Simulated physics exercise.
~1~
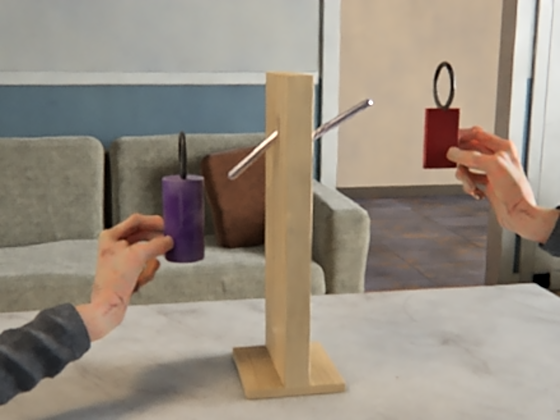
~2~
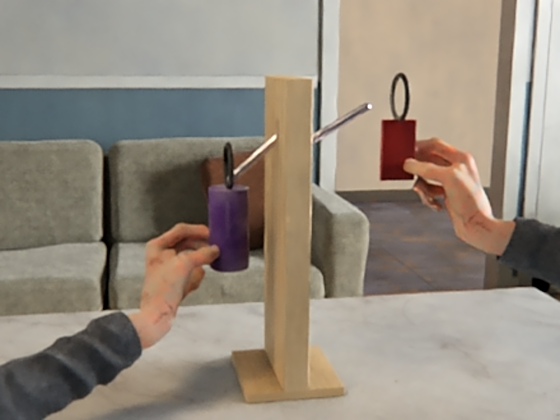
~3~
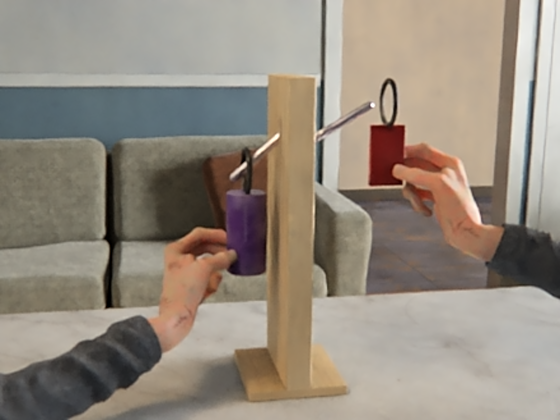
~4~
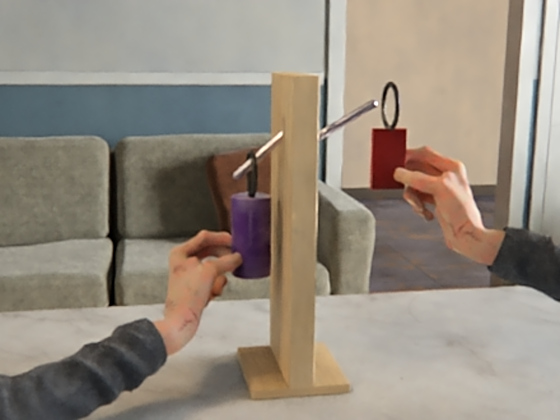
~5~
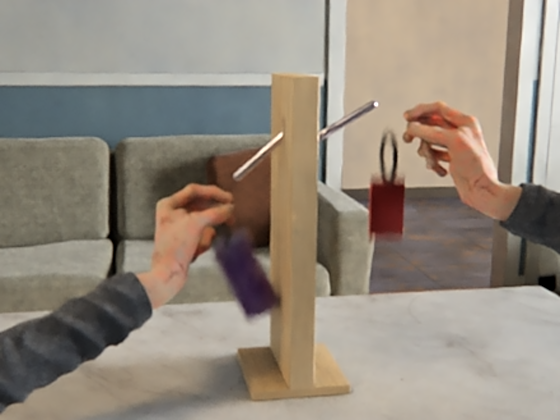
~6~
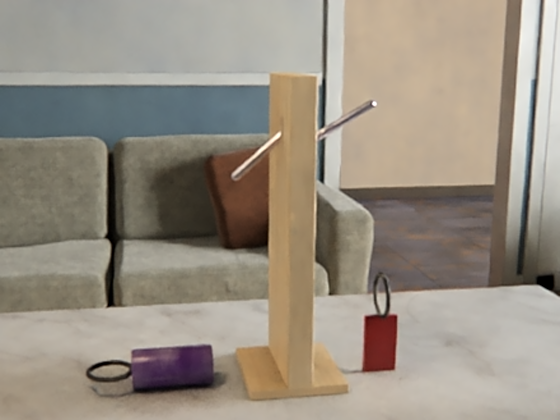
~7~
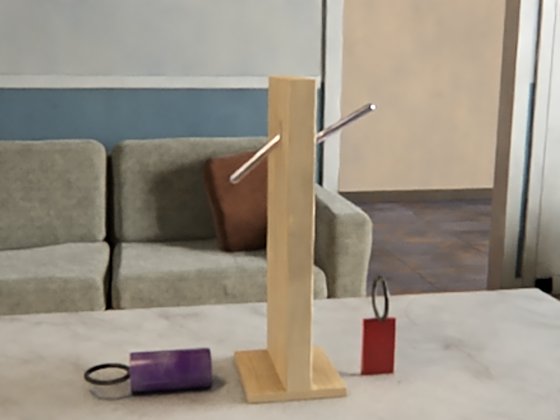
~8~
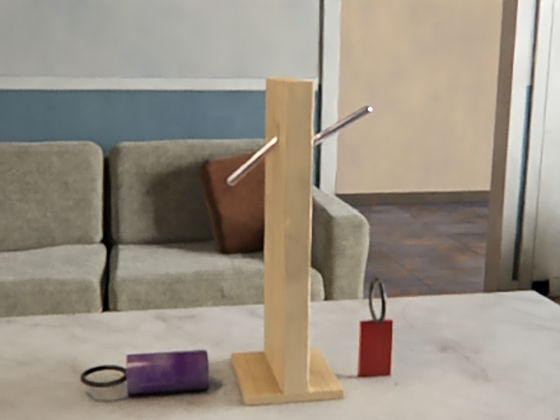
On a marble table before a sofa, two hands release a purple cylinder and red tag beside a peg stand, both falling.
